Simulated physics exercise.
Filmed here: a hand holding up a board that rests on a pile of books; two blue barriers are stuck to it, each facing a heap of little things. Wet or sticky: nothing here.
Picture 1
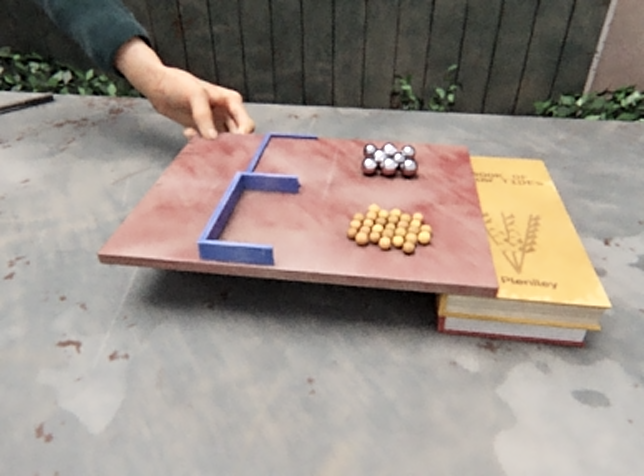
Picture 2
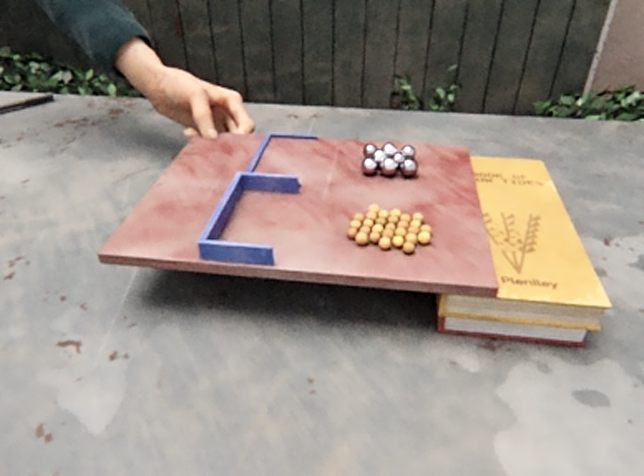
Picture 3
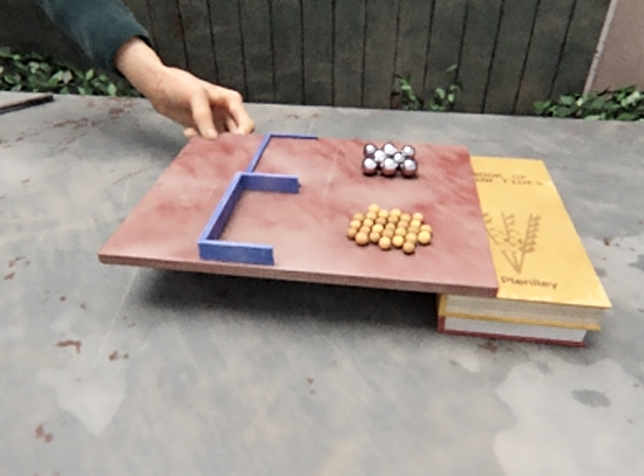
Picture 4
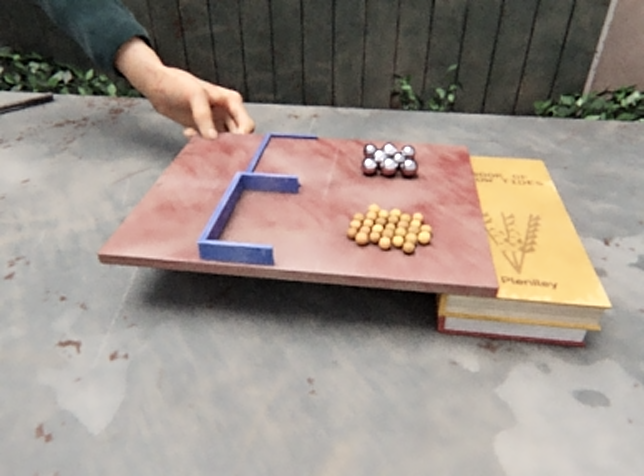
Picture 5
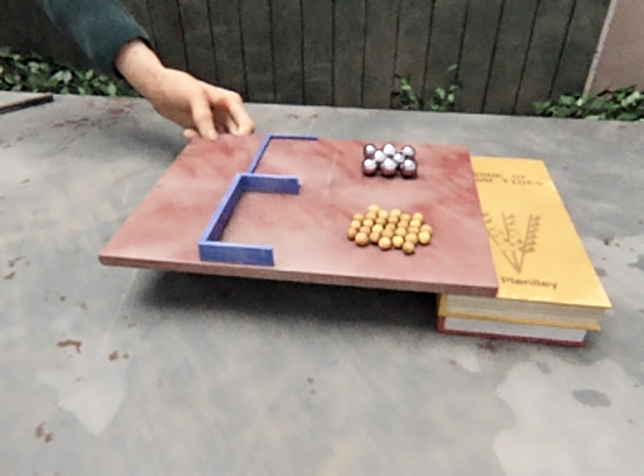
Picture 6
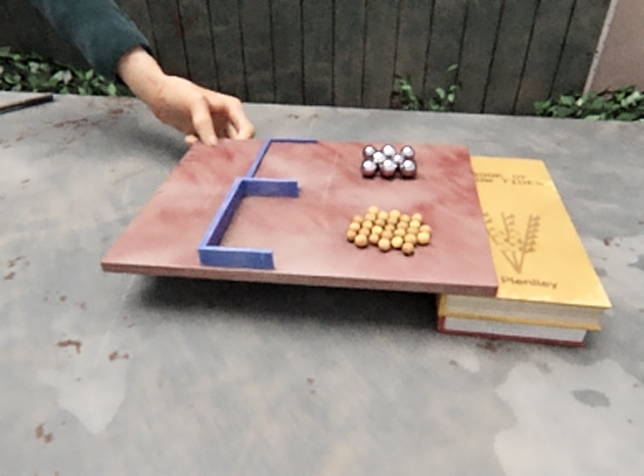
On a grey outdoor surface before a dark fence, a hand holds the left end of a reddish board resting on books at the right, with two blue barriers and two clusters of small balls on top. The board stays nearly level, then its held end dips very slightly while both clusters remain still.
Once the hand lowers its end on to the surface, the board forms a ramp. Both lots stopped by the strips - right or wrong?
Front batch: Right, stopped. Back batch: Wrong, it gets over.
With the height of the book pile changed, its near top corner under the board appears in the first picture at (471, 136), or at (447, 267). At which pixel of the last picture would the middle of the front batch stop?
The centre would settle roughly at (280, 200) for the first try and roughly at (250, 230) for the second.
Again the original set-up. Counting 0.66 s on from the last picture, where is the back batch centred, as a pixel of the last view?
Near (269, 177).
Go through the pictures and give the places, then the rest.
The first frame shows held end of the board at (114, 253), level; book pile at (499, 225), low, a small part of the board's length; front batch at (391, 229), some round wooden beads; back batch at (399, 160), a few steel balls; front bar at (223, 212), taller than the pieces; back bar at (258, 156), much lower than a piece.
The second frame shows held end of the board at (114, 253), level; back batch at (399, 160).
The third frame shows held end of the board at (114, 253), level; front batch at (391, 229).
The fourth frame shows held end of the board at (114, 253), level; back batch at (399, 160).
The fifth frame shows held end of the board at (115, 254), level; front batch at (390, 229).
The sixth frame shows held end of the board at (117, 261), down by 2°; book pile at (499, 225); front batch at (390, 230), not moving; back batch at (379, 160), not moving; front bar at (224, 218); back bar at (258, 161).
Then, 0.18 s after the last picture, board sloping at 6°; front batch where it was; back batch where it was.
Then, 0.41 s after the last picture, board sloping at 10°; front batch on its way down; back batch on its way down.
Then, 0.66 s after the last picture, board resting at 10°; front batch has reached its bar; back batch about a quarter past its bar.
By the end, board resting at 10°; front batch gathered behind its bar; back batch most past its bar.
